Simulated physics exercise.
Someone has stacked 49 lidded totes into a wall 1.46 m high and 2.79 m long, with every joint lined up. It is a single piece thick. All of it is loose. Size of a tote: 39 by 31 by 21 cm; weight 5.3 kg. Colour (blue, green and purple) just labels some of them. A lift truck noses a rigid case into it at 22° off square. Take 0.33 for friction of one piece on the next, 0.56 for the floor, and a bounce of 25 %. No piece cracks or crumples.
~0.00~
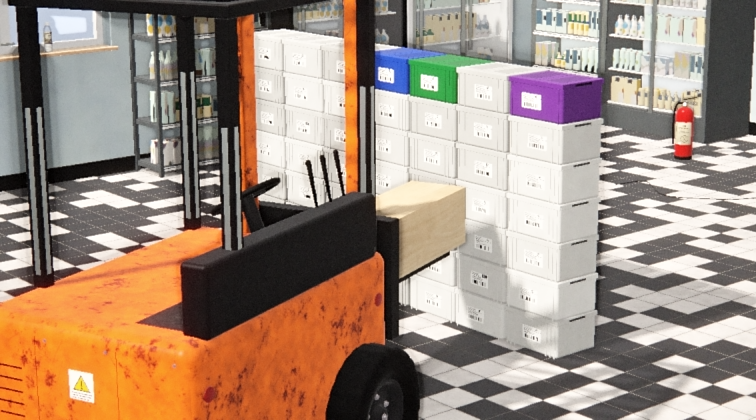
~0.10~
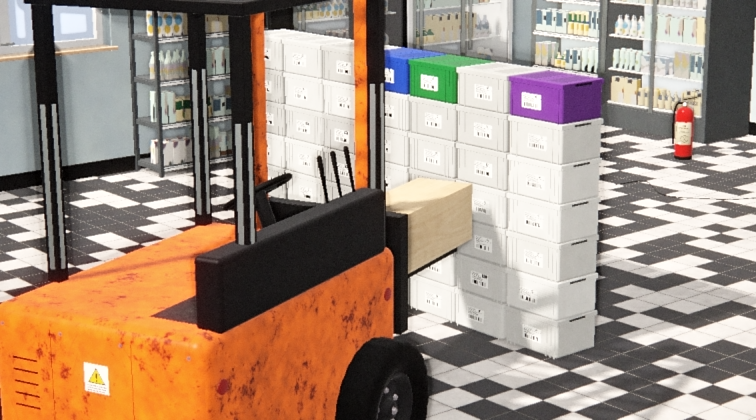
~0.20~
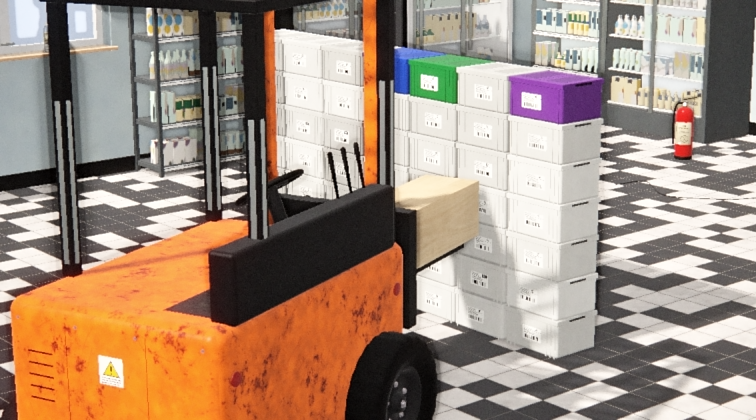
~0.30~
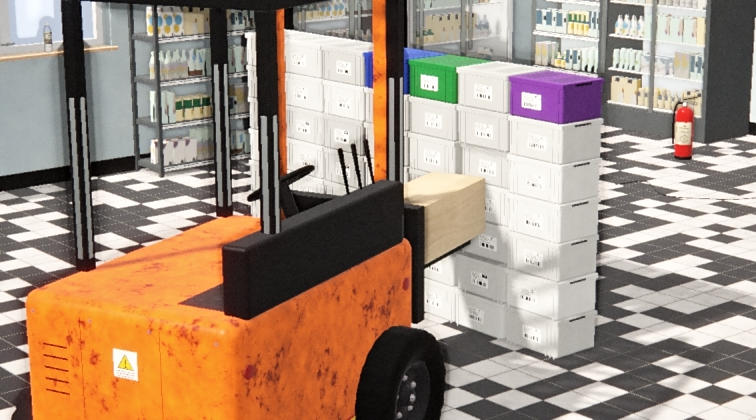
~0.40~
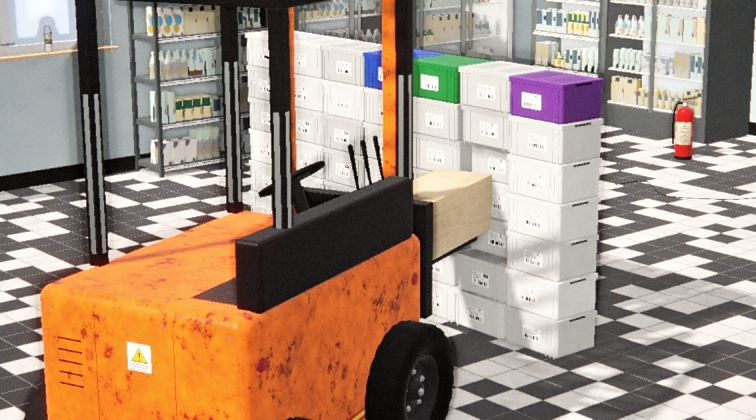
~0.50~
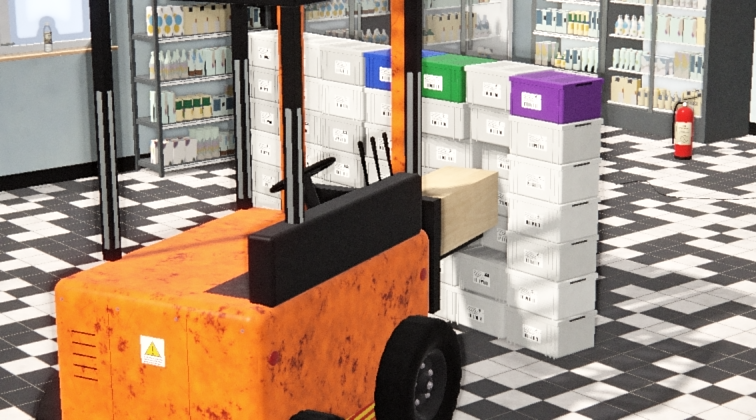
An orange forklift carrying a pale box rolled toward a wall of stacked white bins, then pushed the box into it, shoving several bins back while the purple-topped one at the end stayed put.
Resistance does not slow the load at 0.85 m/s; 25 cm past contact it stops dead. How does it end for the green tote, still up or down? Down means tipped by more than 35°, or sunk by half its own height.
That tote comes down.
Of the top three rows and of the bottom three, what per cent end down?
From the top 30, from the bottom 10 per cent.
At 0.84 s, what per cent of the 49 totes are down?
At that moment 0 per cent.
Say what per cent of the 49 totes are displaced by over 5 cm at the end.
20 per cent.
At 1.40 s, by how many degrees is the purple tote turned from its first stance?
About 0°.
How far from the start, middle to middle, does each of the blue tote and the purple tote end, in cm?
Blue 0, purple 0.
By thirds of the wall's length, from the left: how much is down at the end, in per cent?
In per cent: Left 0, middle 20, right 40.
By 0.84 s, none of the 49 totes down, 18 disturbed; green tote tilted 8°; blue tote moved 33 mm.
By 1.40 s, 5 of the 49 totes down; green tote tilted 19°; blue tote moved 30 mm.
By 2.06 s, 10 of the 49 totes down; green tote on its side; blue tote moved 29 mm.
When it is over (3.0 s), 10 of the 49 totes down; green tote on its side; blue tote moved 29 mm; purple tote unmoved. In pixels of the last frame, middles, green tote near (620, 234), blue tote near (408, 70).
